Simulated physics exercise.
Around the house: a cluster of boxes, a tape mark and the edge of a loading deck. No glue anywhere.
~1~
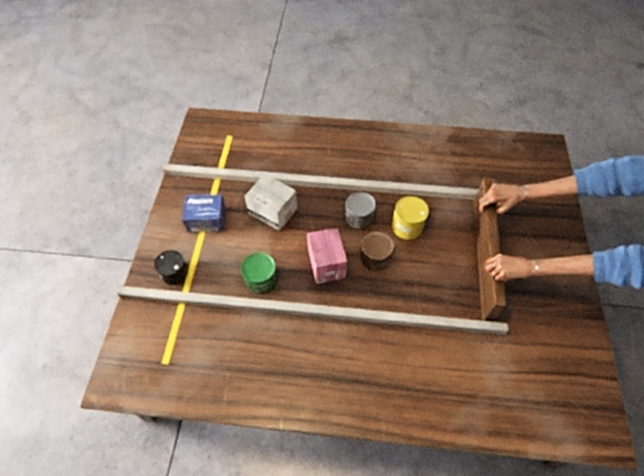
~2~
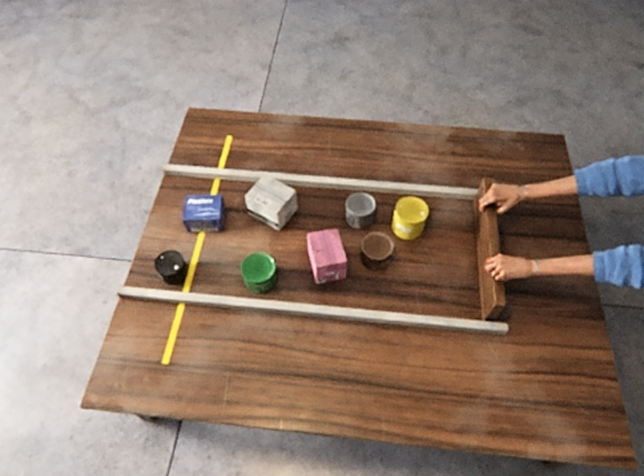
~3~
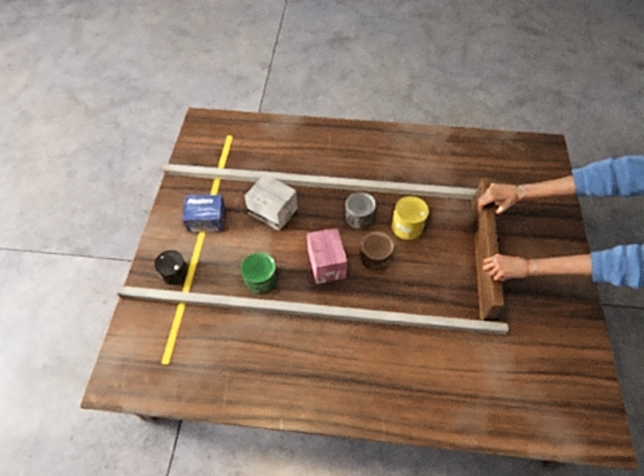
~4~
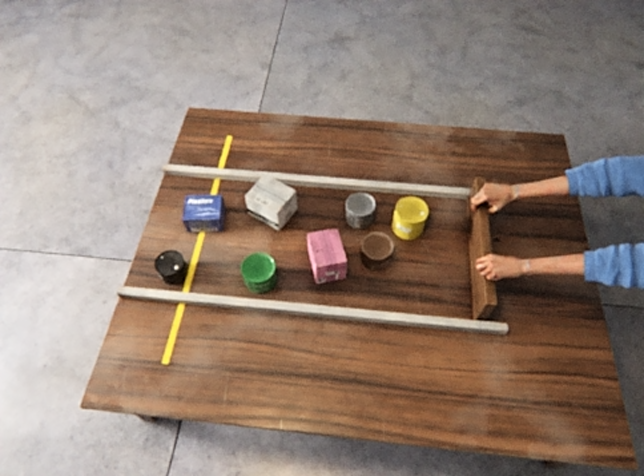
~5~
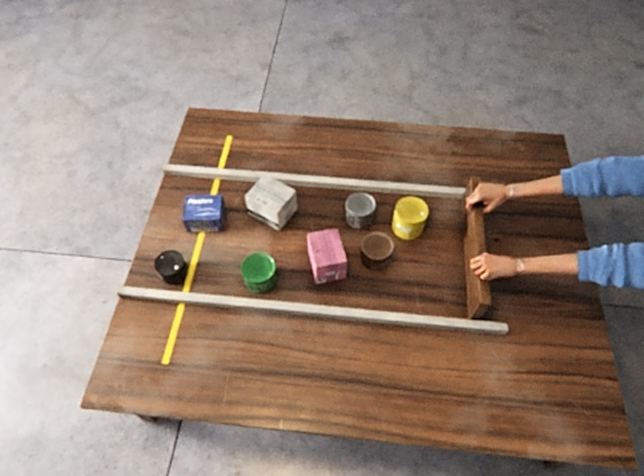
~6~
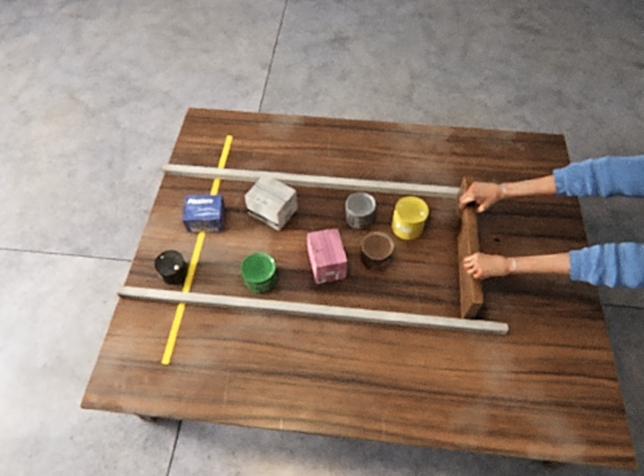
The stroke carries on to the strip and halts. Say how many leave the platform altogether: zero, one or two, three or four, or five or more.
In the end the number that fall off is one or two.
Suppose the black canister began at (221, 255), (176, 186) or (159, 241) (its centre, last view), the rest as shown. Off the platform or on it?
Place by place, it survives; drops off; survives.
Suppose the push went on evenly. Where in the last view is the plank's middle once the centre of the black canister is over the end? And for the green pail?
For the black canister at (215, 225), for the green pail at (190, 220).
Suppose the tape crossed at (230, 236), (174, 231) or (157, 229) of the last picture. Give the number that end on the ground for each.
In that order 0, 4 and 8.
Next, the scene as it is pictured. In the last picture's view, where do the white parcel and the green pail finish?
Near (164, 183) and (138, 271).
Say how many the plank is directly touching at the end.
In contact: 4.
A little later, none off yet; black canister at rest near (172, 268); blue box at rest near (205, 213); white parcel at rest near (272, 202).
When it is over, the number that fall off is one or two; down, black canister.
